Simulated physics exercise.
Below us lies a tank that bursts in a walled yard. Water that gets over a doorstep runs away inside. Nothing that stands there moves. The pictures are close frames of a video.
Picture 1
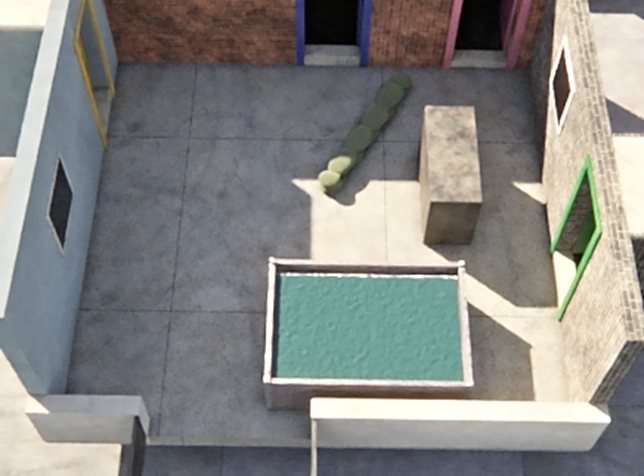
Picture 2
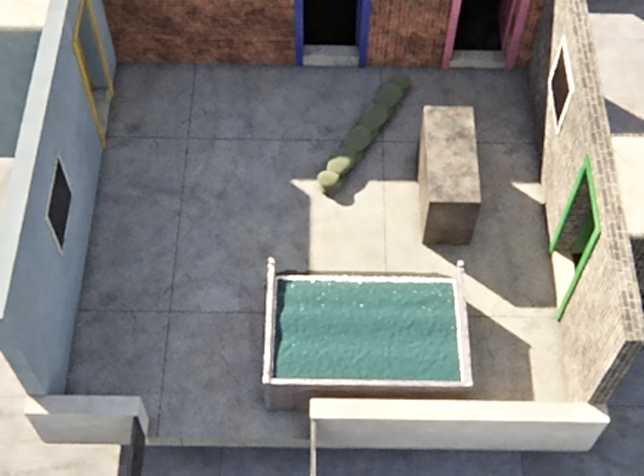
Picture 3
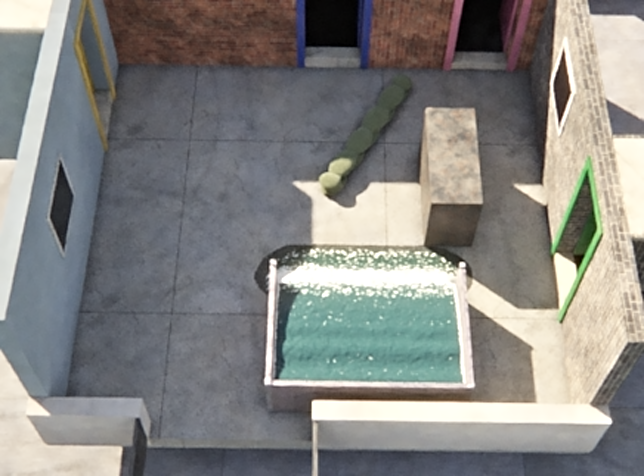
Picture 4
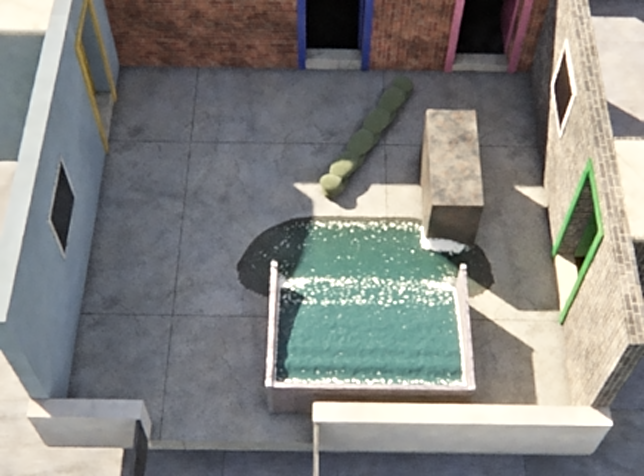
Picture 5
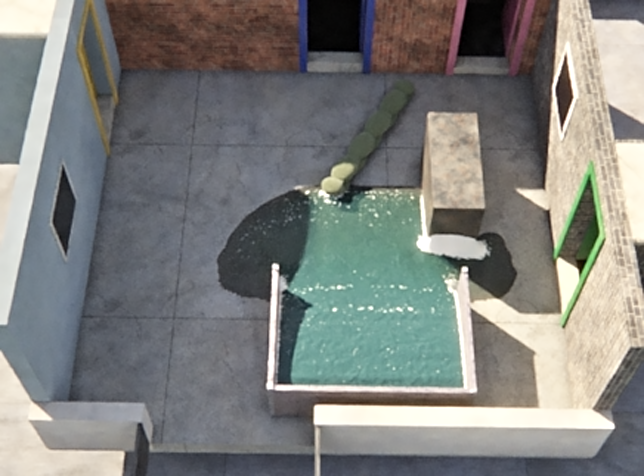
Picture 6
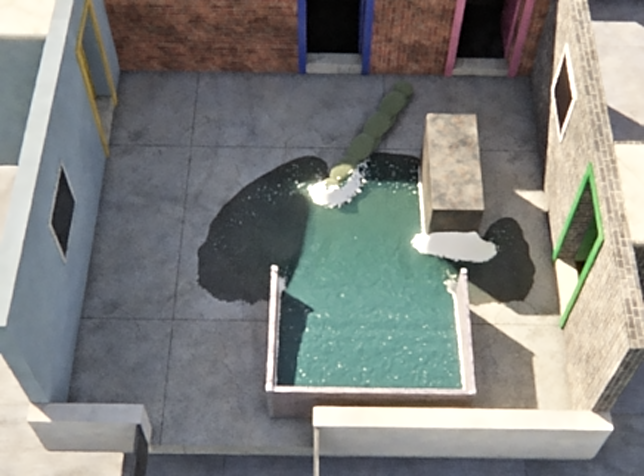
In a walled yard, the far side of a water tank gave way, and green water poured out across the paving, spreading around a concrete block and reaching a row of round bushes.
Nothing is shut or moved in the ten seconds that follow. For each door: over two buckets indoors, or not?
The pink door lets in a lot; the blue door admits no more than that; the green door admits no more than that; the yellow door admits no more than that.
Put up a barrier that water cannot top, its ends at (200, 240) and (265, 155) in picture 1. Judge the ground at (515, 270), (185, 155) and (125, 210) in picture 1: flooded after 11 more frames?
In that order: Wet, dry, free of water.
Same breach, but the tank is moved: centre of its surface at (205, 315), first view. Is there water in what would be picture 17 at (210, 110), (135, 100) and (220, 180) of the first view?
In that order: Covered, covered, covered.
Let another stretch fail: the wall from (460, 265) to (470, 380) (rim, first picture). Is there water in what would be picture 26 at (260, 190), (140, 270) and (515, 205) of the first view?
In that order: Clear, not flooded, flooded.
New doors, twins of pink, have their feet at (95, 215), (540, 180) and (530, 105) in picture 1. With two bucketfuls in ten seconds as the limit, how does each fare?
One after the other: Keeps below it, keeps below it, is over.
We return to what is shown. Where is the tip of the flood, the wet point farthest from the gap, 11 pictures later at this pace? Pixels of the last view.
I would point to (120, 77).
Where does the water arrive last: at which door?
That is the yellow one.
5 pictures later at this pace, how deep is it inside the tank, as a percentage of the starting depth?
About 40 per cent.
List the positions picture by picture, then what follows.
In the first picture, still water in the tank at (368, 323).
In the second picture, the front is at a hidden place, out from the gap on the tank's far side.
In the third picture, the front is at a hidden place, out from the gap on the tank's far side.
In the fourth picture, water pours out on the tank's far side and has run to (475, 249).
In the fifth picture, the front is at (496, 242), out from the gap on the tank's far side.
In the sixth picture, water pours out on the tank's far side and has run to (299, 163).
A moment on, water covers 45 % of the floor; the pink door not reached, the blue door wet at the sill, nothing in, the green door wet at the sill, nothing in, the yellow door not reached.
Next, water covers 65 % of the floor; the pink door over two buckets in, the blue door wet at the sill, nothing in, the green door wet at the sill, nothing in, the yellow door not reached.
Then, water covers 70 % of the floor; the pink door far over two buckets in, the blue door wet at the sill, nothing in, the green door wet at the sill, nothing in, the yellow door wet at the sill, nothing in.
Later, water covers 90 % of the floor; the pink door far over two buckets in, the blue door wet at the sill, nothing in, the green door wet at the sill, nothing in, the yellow door wet at the sill, nothing in.
In the end, water covers 95 % of the floor; the pink door far over two buckets in, the blue door wet at the sill, nothing in, the green door wet at the sill, nothing in, the yellow door wet at the sill, nothing in.
